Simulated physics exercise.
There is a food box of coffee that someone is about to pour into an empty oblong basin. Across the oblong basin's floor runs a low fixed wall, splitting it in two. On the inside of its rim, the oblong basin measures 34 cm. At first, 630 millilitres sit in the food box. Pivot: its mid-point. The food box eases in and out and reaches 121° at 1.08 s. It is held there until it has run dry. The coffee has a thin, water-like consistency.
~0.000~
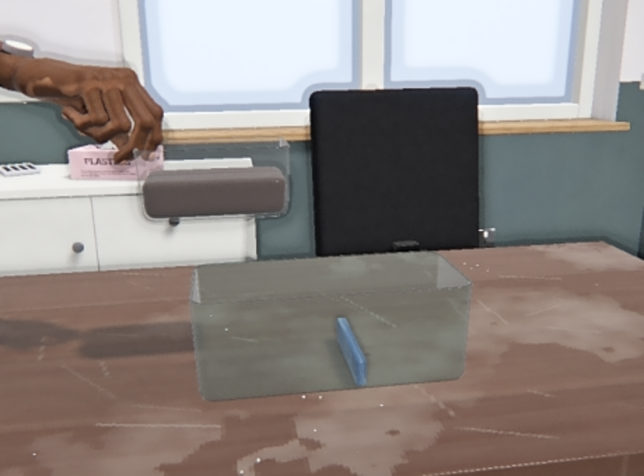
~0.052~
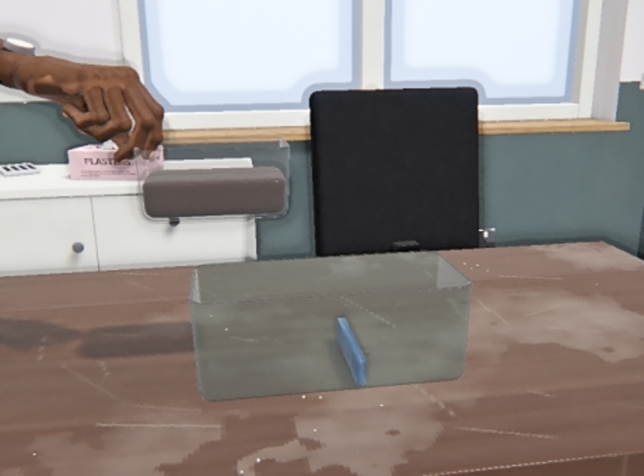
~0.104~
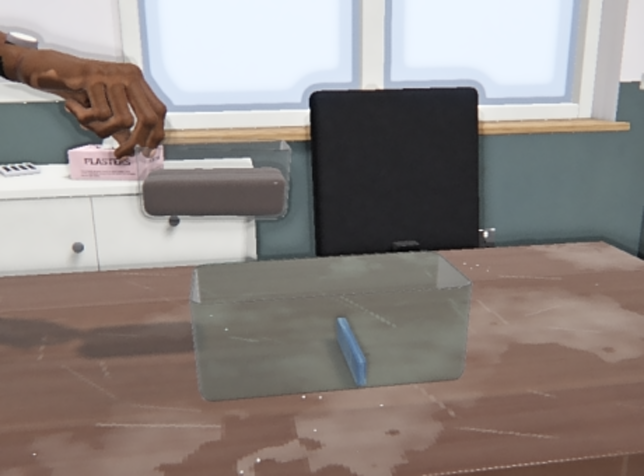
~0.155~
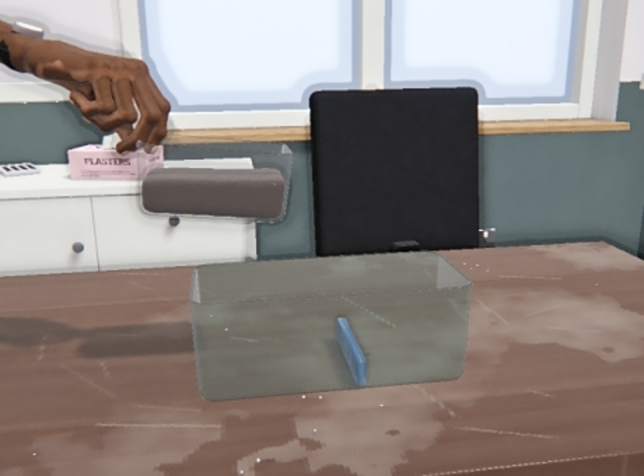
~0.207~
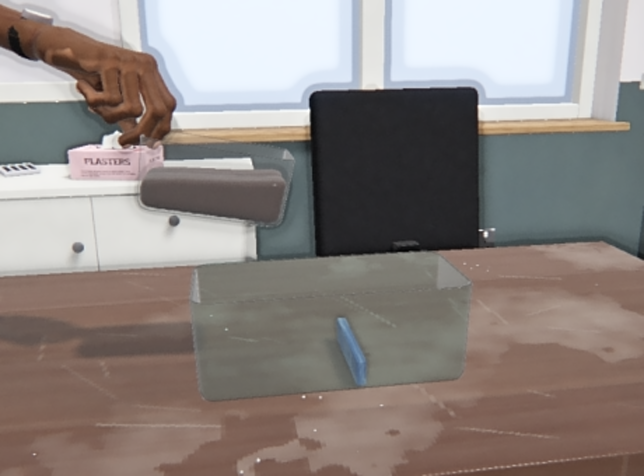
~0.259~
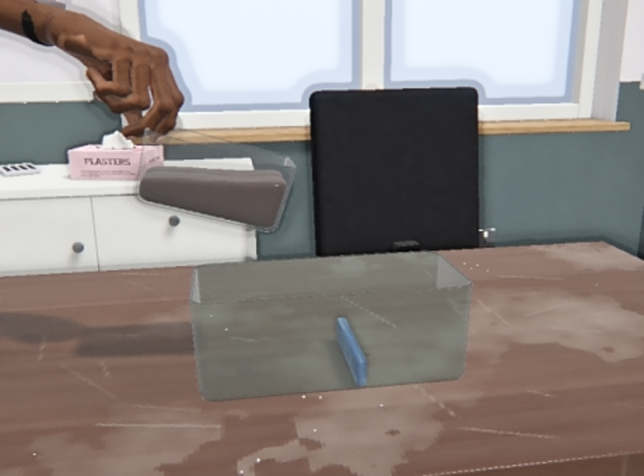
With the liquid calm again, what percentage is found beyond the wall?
Beyond the wall there is roughly 15 percent.
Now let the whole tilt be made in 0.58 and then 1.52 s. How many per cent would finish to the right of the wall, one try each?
The first try gives 30 percent and the second 20 percent.
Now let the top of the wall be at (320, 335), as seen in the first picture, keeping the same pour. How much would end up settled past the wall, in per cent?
Then it comes to around 50 per cent.
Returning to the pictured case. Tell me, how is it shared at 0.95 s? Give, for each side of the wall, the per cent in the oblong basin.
Left roughly 76, right roughly 12.
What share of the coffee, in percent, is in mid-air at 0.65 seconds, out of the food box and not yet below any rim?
About 38 per cent.
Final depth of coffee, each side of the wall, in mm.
Depths: Left near 20 mm, right near 6 mm.
After 0.65 s the tilt is 80° and 38 per cent is still to pour, 24 is left of the wall and 1 right of it.
After 0.95 s the tilt is 116° and 5 per cent is still to pour, 76 is left of the wall and 12 right of it.
After 1.25 s the tilt is 121° and 0 per cent is still to pour, 83 is left of the wall and 15 right of it.
After 1.58 s the tilt is 121° and 0 per cent is still to pour, 83 is left of the wall and 15 right of it.
In the end 83 per cent lies left of the wall, 15 right of it and 2 outside.
